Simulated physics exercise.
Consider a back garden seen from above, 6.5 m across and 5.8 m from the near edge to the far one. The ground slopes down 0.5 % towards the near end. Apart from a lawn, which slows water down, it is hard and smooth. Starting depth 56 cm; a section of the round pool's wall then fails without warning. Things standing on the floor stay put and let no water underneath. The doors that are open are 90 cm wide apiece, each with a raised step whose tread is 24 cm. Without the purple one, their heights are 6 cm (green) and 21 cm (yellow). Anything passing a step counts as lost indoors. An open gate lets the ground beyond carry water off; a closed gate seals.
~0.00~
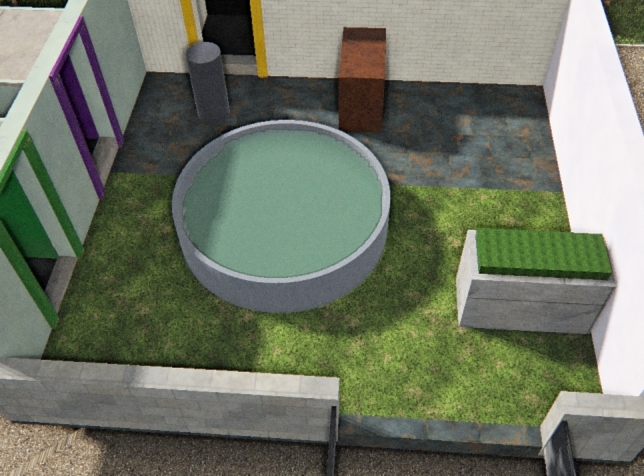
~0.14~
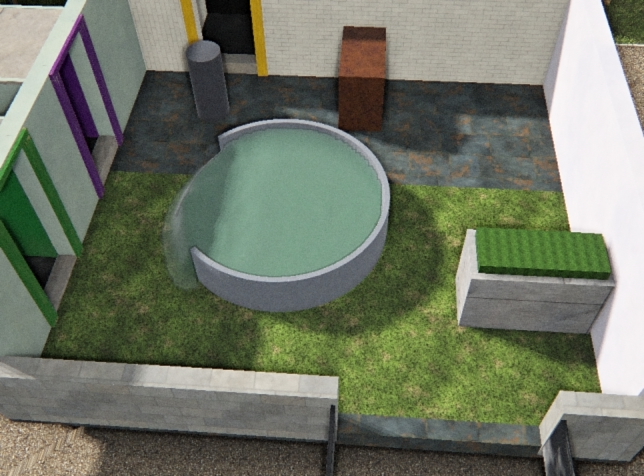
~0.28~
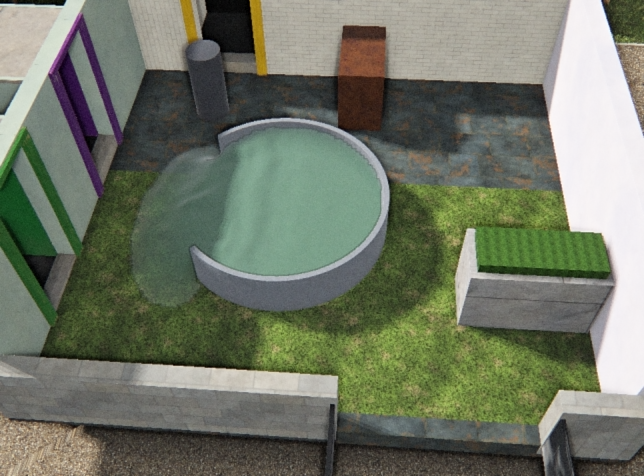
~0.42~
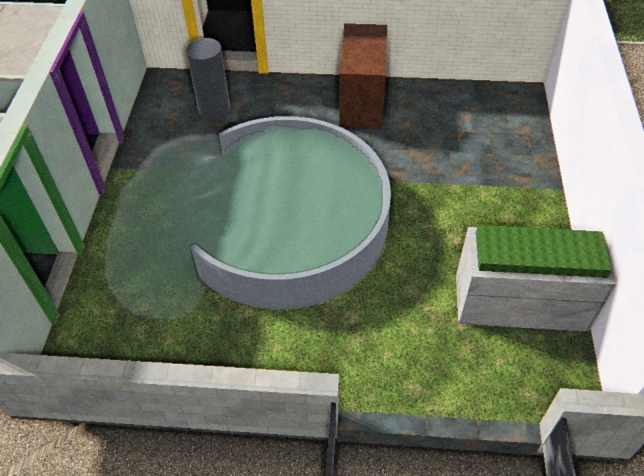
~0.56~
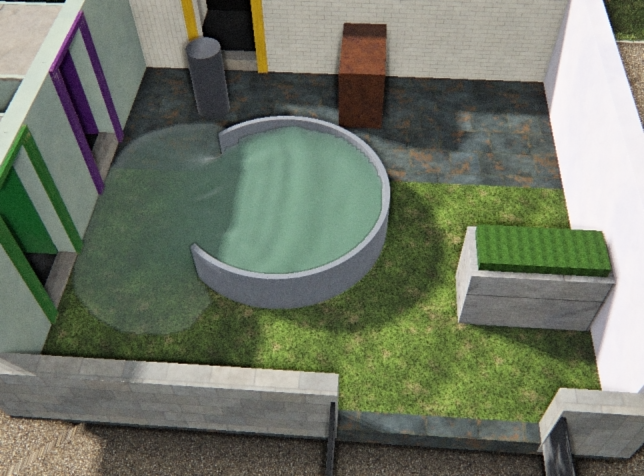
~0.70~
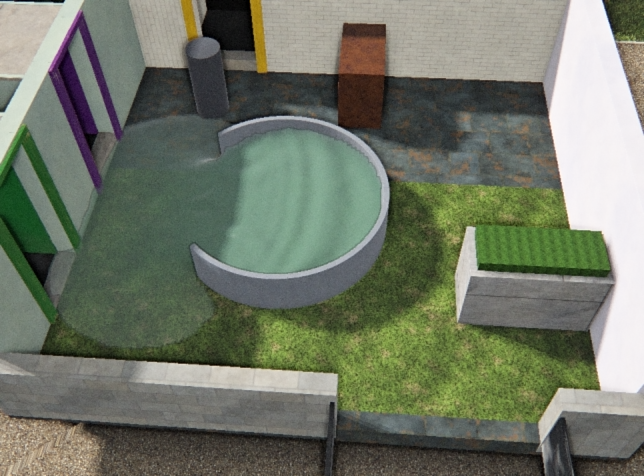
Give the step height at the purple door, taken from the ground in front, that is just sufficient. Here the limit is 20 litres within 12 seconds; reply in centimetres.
Roughly 27 cm above the ground in front.
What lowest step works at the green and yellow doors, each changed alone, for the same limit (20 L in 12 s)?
Some 24 cm for green, some 14.0 cm for yellow.
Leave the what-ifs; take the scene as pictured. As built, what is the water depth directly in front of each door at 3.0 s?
Reading in centimetres: Green = 20, yellow = 19, purple = 25.
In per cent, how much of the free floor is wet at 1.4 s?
Approximately 25 %.
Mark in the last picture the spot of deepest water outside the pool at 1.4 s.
Around pixel (91, 218).
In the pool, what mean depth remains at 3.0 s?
Average depth: Approx. 21 cm.
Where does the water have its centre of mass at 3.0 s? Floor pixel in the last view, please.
I'd put it close to (201, 208).
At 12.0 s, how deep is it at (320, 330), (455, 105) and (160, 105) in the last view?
Some 6, 4 and 7 cm.
After 1.4 s water covers 25 % of the floor, deepest (42 cm) near (91, 218); 31 cm at the purple door, 8 litres in over its 21 cm step.
After 3.0 s water covers 40 % of the floor, deepest (32 cm) near (29, 388); 25 cm at the purple door, 61 litres in over its 21 cm step.
After 12.0 s water covers 100 % of the floor, deepest (10 cm) near (63, 295); 8 cm at the purple door, 66 litres in over its 21 cm step.
At the purple door as built, the water arrived by 0.7 s and peaked near 33 cm at 1.8 s.
Run again over the same 12 s with other heights there, 50 litres in over 22.5 cm, 6 litres over 30.5 cm. The limit of 20 litres is kept from about 27 cm up.
